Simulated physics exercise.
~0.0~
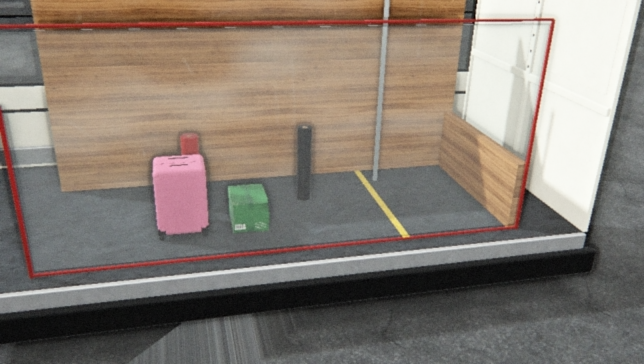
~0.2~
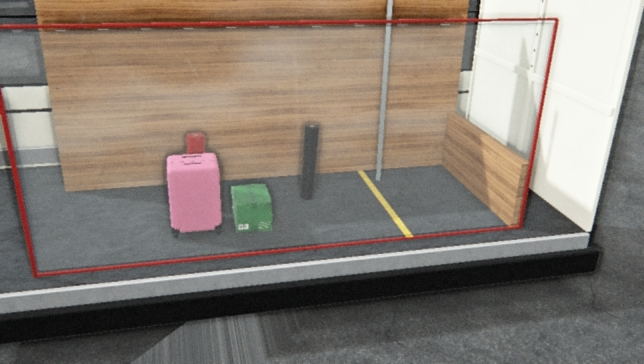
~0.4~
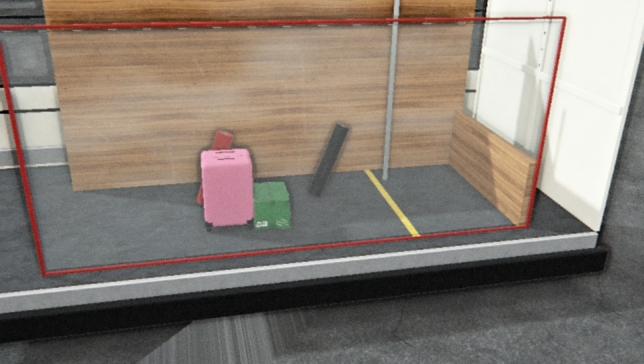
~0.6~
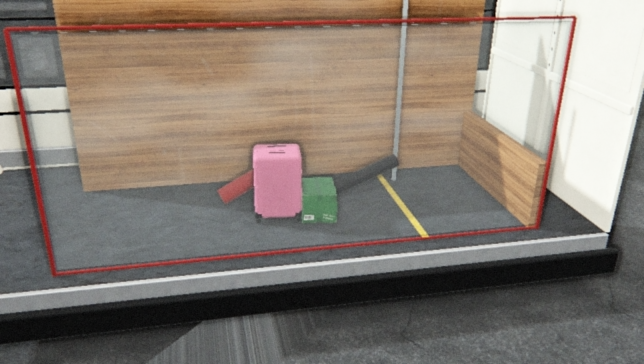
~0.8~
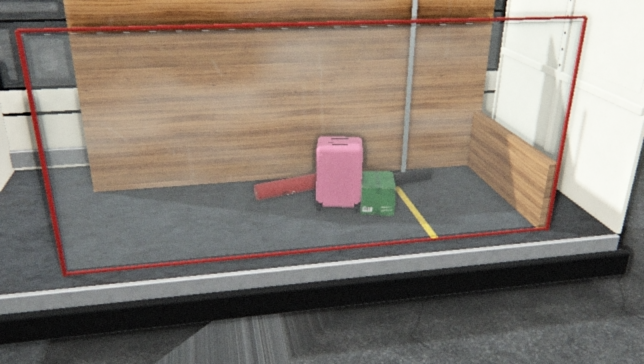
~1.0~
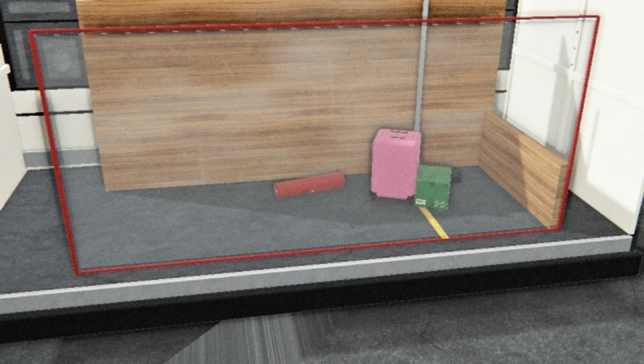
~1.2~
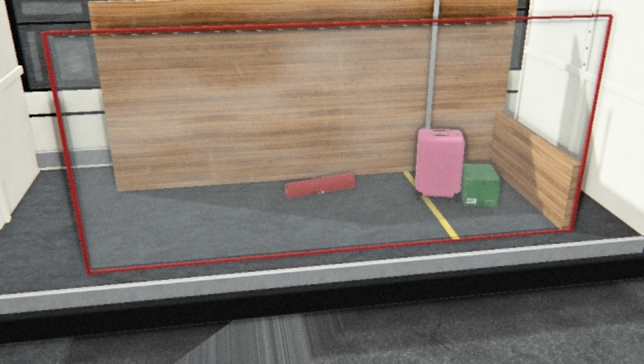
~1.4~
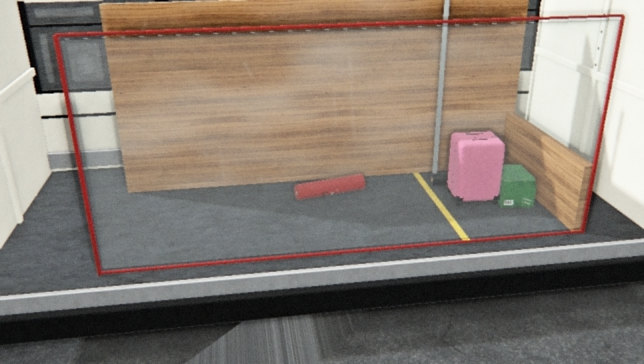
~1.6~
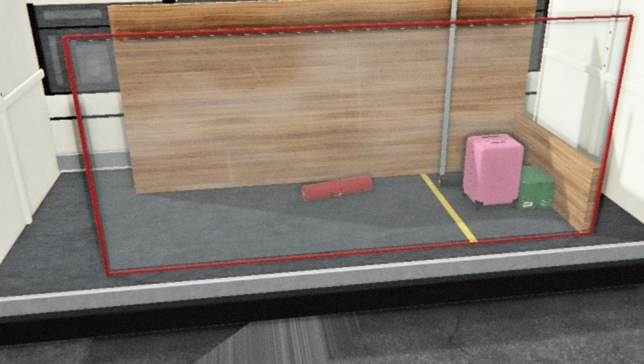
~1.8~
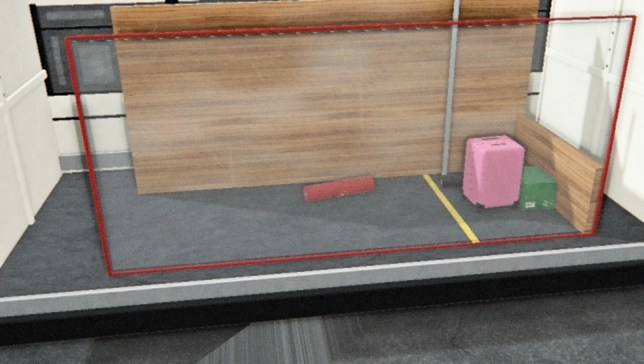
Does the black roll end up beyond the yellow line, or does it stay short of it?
The black roll ends up beyond the yellow line, after toppling over to the right.
